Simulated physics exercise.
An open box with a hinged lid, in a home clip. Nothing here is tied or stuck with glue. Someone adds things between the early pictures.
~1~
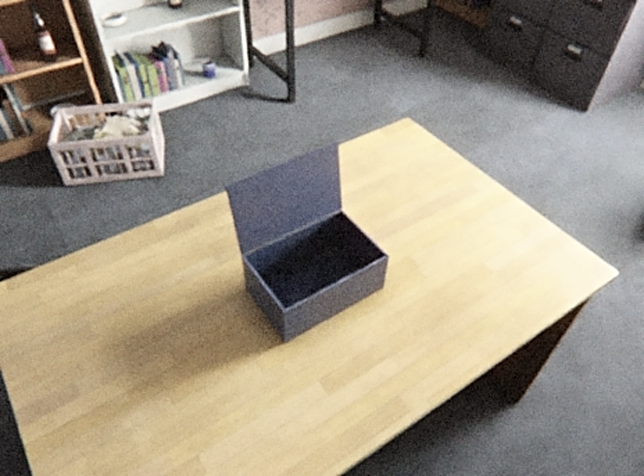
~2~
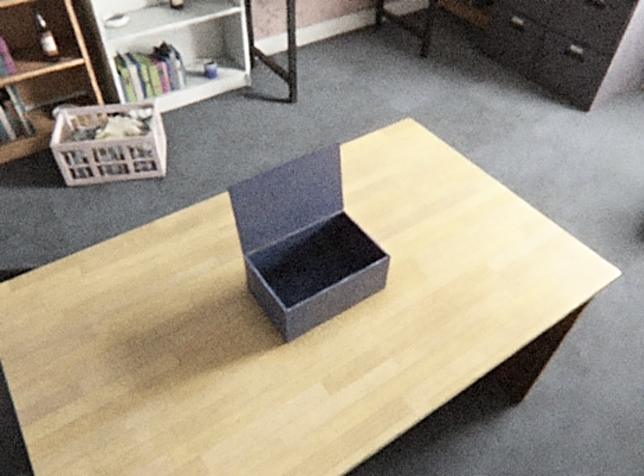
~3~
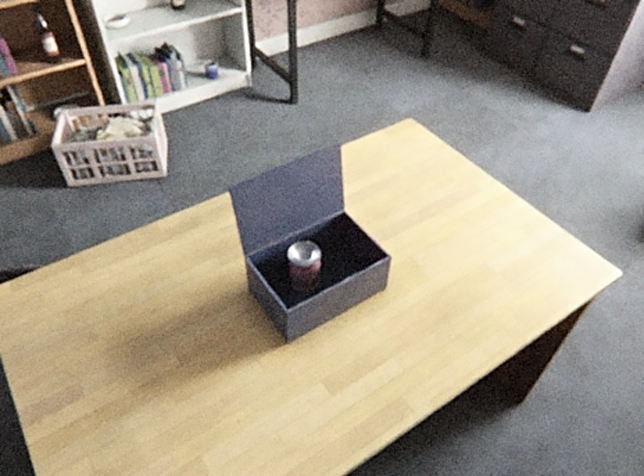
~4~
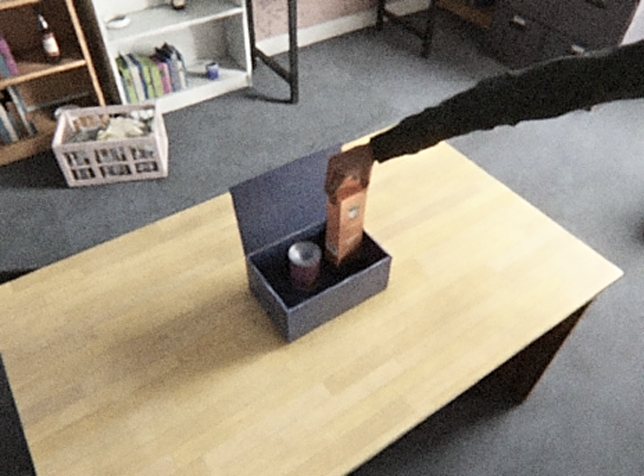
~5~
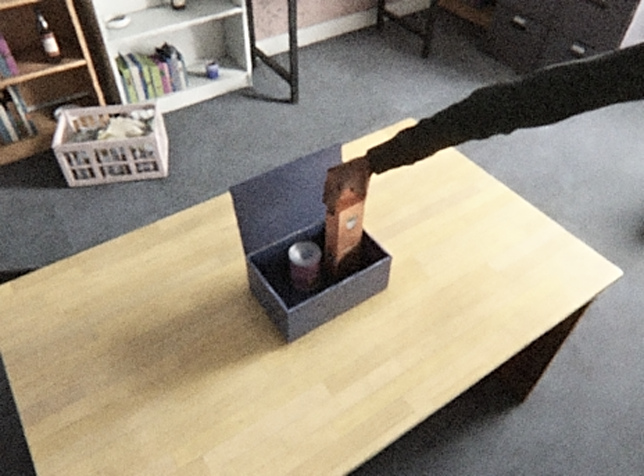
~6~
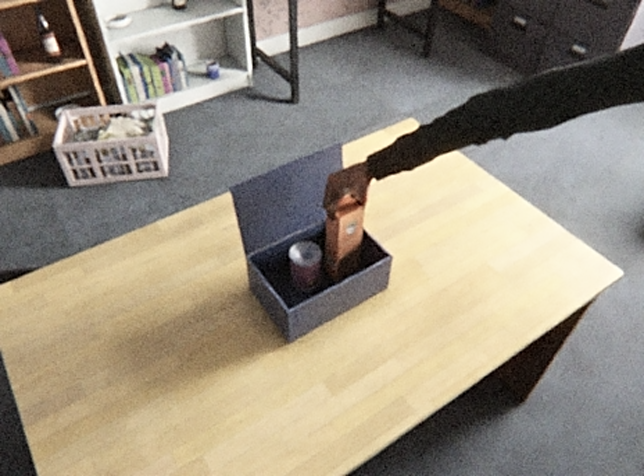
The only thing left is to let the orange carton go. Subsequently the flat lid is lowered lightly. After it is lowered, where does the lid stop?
It stops short of closing.
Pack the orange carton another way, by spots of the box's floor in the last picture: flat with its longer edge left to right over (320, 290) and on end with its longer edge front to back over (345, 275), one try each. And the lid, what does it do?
Well, the first time the lid gets all the way down, and the second time it can't get down.
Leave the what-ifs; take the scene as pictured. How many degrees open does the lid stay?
Angle above rim: About 25°.
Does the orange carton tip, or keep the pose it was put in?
Result: The orange carton leans over.
Then, 1.20 s after the last picture, lid starting down.
Then, 1.90 s after the last picture, lid 55° above the rim; orange carton tipped 7° from how it was near (347, 242).
Then, 2.30 s after the last picture, lid 32° above the rim; orange carton tipped 35° from how it was near (361, 258).
At rest, lid 23° above the rim; tipped over in the box, orange carton; pink tin in place. Seen from the same camera at the end, orange carton near (360, 257).
